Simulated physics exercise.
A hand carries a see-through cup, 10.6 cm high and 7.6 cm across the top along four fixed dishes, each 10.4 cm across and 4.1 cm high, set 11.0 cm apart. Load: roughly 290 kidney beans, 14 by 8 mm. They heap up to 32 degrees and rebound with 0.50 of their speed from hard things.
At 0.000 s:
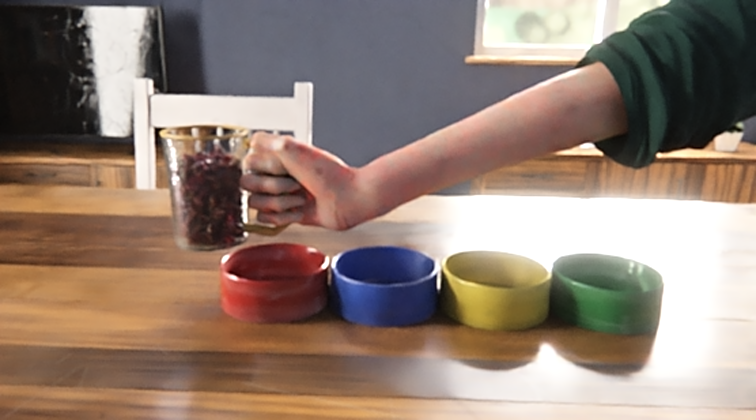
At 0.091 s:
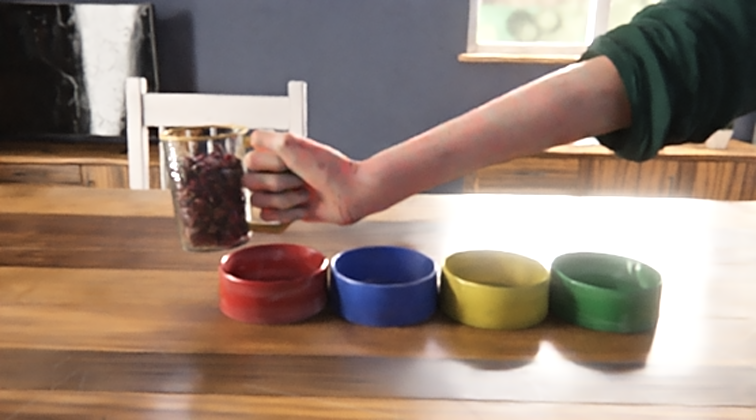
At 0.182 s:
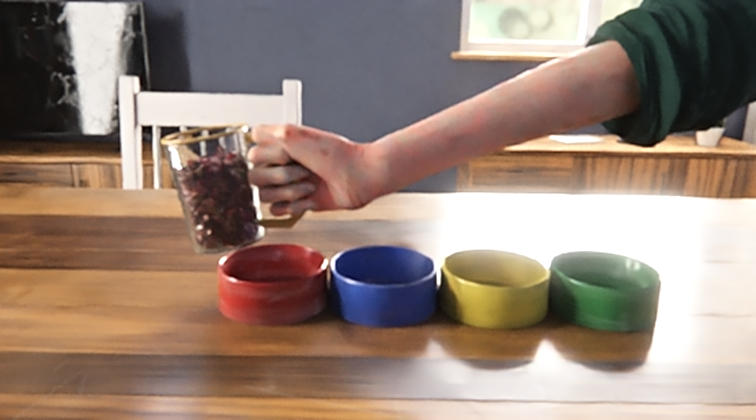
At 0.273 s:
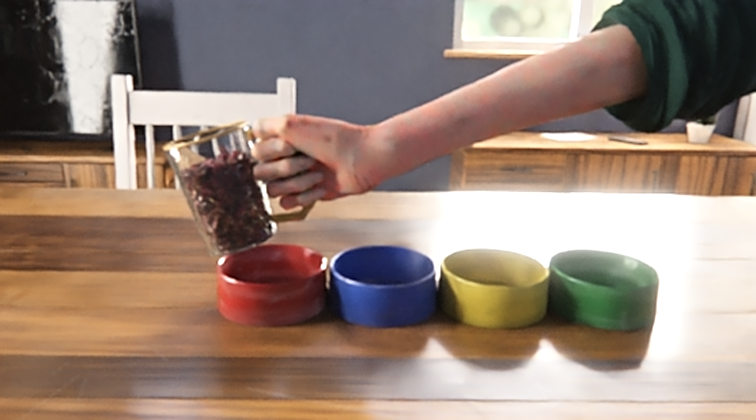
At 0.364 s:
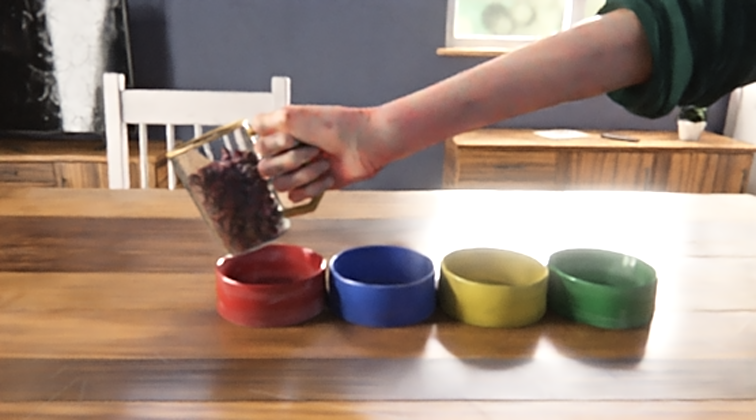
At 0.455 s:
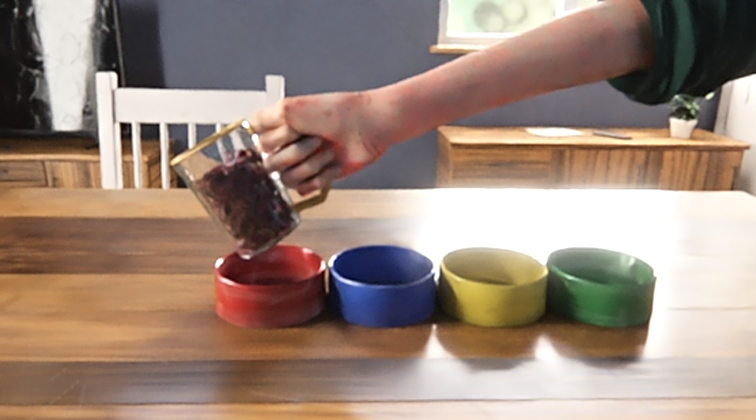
A hand holds a clear cup of dark red pieces upright by its handle, behind a row of red, blue, yellow and green dishes on a wooden table. It moves slightly right while steadily tilting the cup leftward, until the cup leans over the red dish with the pieces still inside.
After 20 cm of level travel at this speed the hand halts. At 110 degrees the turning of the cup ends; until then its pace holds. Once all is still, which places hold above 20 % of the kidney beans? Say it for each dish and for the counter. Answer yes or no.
Red yes, blue yes, green no, yellow no, counter no.
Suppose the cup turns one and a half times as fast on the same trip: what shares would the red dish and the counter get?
In that case red 90, counter 0.
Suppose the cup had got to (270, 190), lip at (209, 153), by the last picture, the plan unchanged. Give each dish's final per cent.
Red 0; blue 90; green 0; yellow 0.
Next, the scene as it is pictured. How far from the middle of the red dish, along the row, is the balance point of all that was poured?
About 4 cm to its right.
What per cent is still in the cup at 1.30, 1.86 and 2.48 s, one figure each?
In turn: 100, 40, 5.
After 1.30 s, tilt 93 degrees; cup holds 100 %.
After 1.86 s, tilt 110 degrees; cup holds 40 %, red 55 %.
After 2.48 s, tilt 110 degrees; cup holds 5 %, red 65 %, blue 25 %.
In the end, at 3.4 s, red 65 %, blue 30 %, green 0 %, yellow 0 %, counter 5 %.
